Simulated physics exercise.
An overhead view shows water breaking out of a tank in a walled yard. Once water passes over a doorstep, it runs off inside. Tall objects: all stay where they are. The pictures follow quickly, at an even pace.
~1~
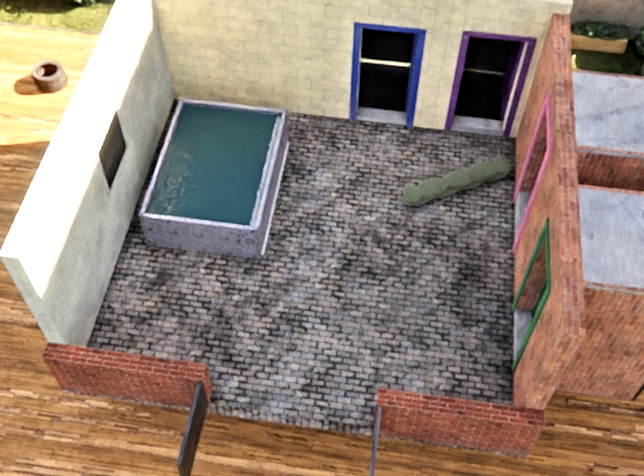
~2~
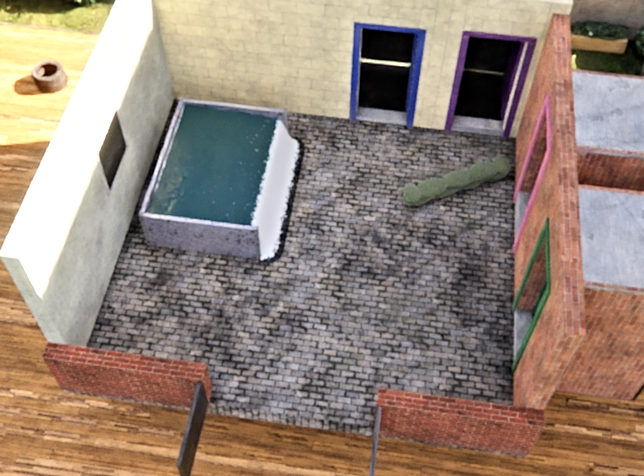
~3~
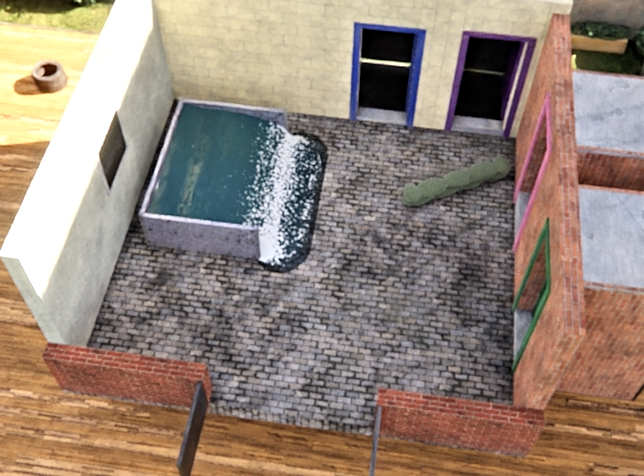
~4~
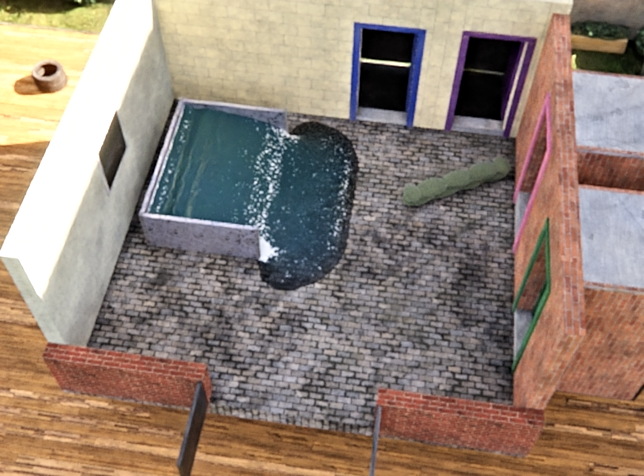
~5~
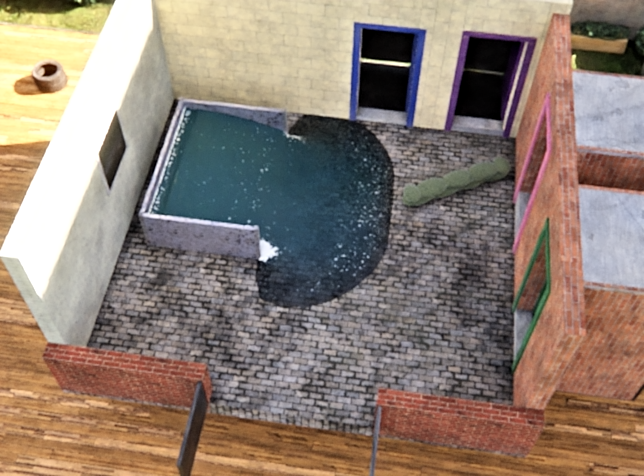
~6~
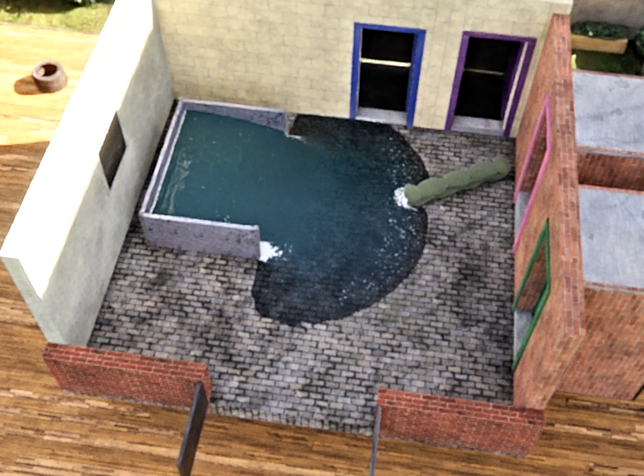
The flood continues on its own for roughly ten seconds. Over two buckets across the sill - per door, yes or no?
Green door yes, blue door yes, purple door yes, pink door no.
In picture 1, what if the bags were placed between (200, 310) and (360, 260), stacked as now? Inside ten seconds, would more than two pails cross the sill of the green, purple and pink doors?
In ten seconds the green door doesn't reach it, the purple door crosses the line and the pink door crosses the line.
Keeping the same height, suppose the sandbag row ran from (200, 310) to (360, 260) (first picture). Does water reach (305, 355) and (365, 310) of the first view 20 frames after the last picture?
The first point is untouched and the second is untouched.
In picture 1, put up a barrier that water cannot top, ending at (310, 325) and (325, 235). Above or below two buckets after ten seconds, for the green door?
Looking at each in turn, green door remains within bounds.
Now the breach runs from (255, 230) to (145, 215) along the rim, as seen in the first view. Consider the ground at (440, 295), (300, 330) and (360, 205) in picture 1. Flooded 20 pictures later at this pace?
Sequence: Spared / wetted / spared.
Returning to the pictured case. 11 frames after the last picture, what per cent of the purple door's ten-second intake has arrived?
Roughly 15 percent.
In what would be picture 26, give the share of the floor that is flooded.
About 60 %.
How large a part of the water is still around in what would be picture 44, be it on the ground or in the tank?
Some 84 per cent.
A moment on, water covers 55 % of the floor; the green door not reached, the blue door wet at the sill, nothing in, the purple door wet at the sill, nothing in, the pink door wet at the sill, nothing in.
Next, water covers 65 % of the floor; the green door under two buckets in, the blue door under two buckets in, the purple door over two buckets in, the pink door wet at the sill, nothing in.
Then, water covers 60 % of the floor; the green door over two buckets in, the blue door over two buckets in, the purple door far over two buckets in, the pink door under two buckets in.
Later, water covers 90 % of the floor; the green door over two buckets in, the blue door over two buckets in, the purple door far over two buckets in, the pink door under two buckets in.
In the end, water covers 95 % of the floor; the green door over two buckets in, the blue door over two buckets in, the purple door far over two buckets in, the pink door under two buckets in.
